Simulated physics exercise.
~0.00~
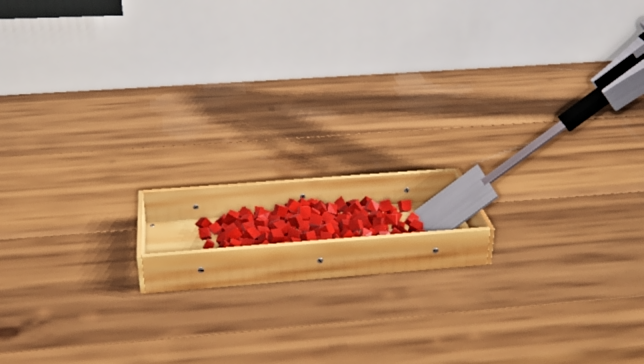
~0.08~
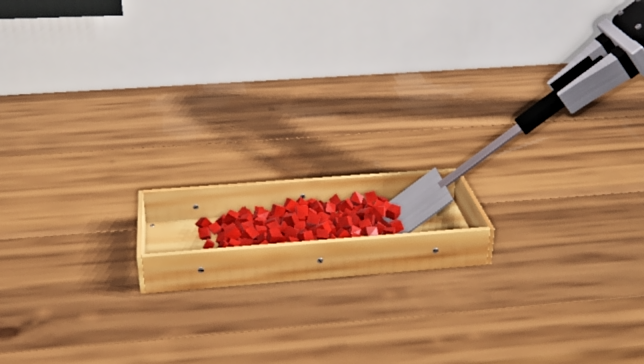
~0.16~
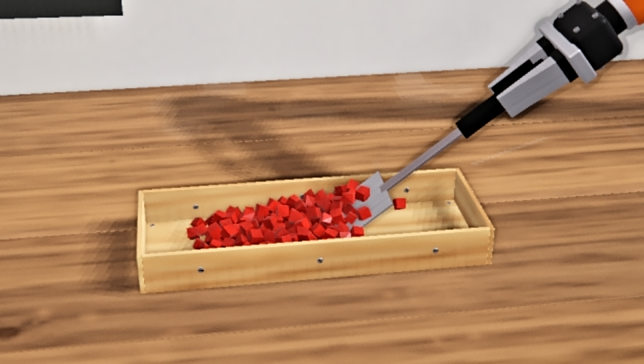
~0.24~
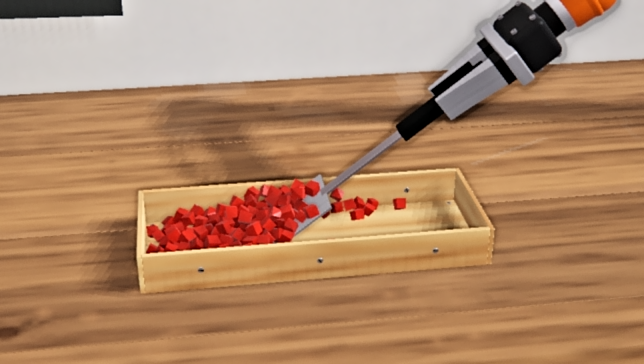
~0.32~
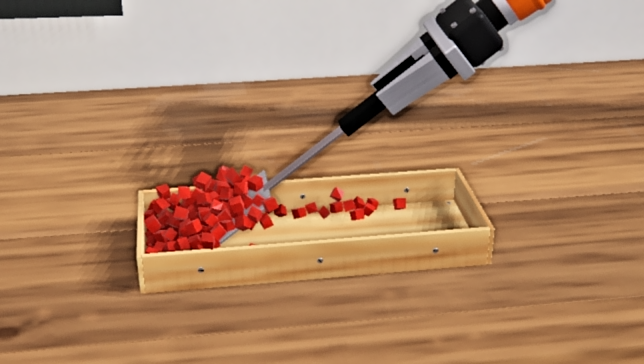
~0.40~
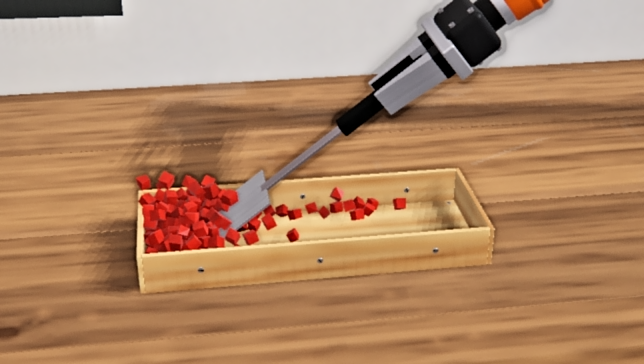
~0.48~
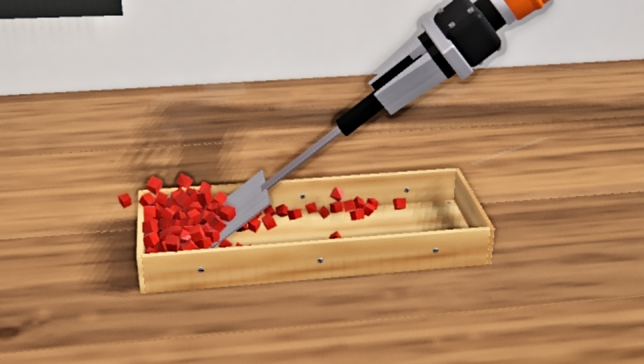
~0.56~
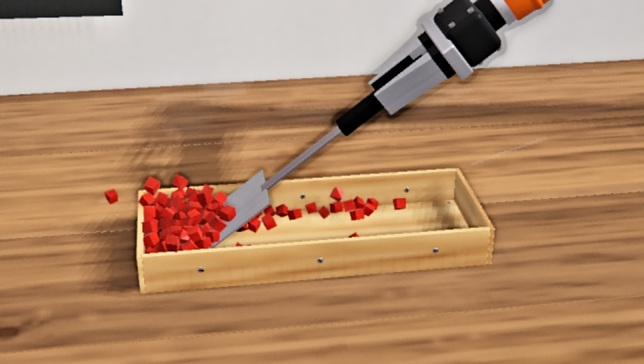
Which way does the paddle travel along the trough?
The paddle travels to the left, pushing the red dice ahead of it.
